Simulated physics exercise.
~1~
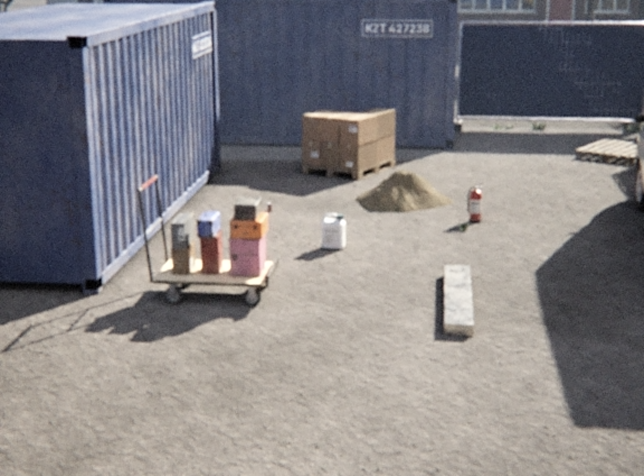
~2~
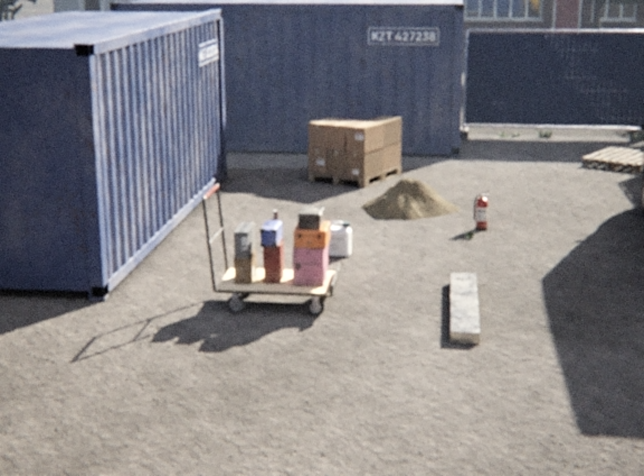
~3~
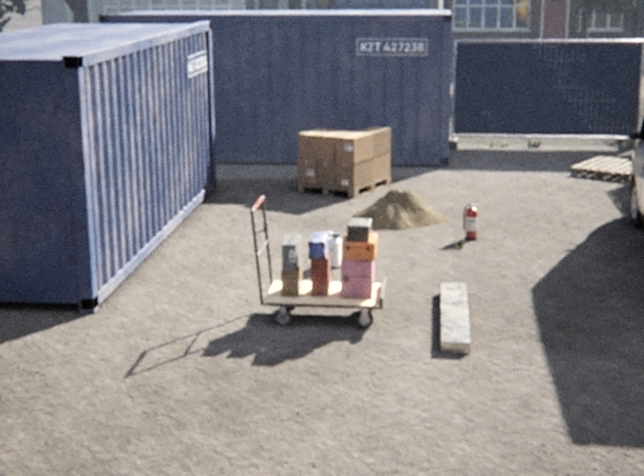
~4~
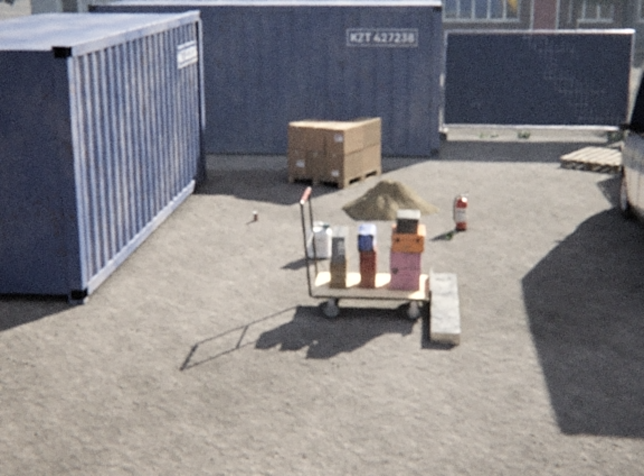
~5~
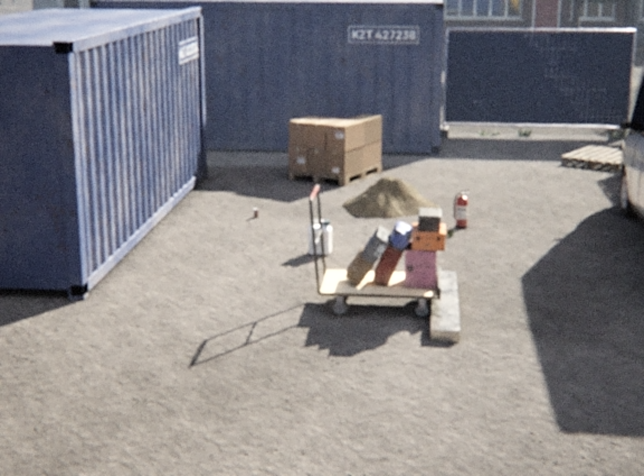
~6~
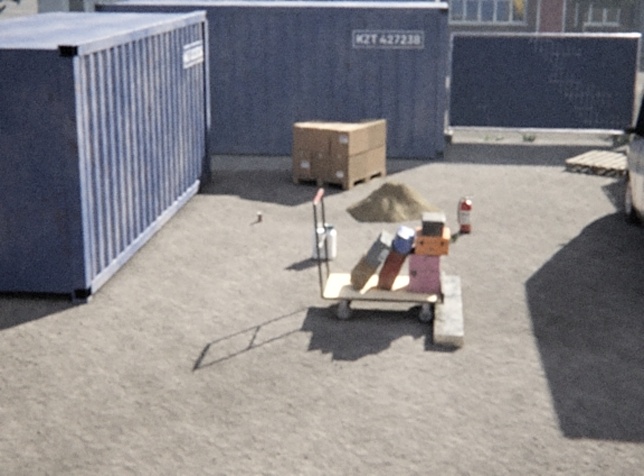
The clip shows a flat cart loaded with coloured boxes rolling right across a gravel yard past shipping containers until it stops against a low kerb. The grey, brown, blue and red pieces tip to the right, and everything remains on the deck, the orange box still level.
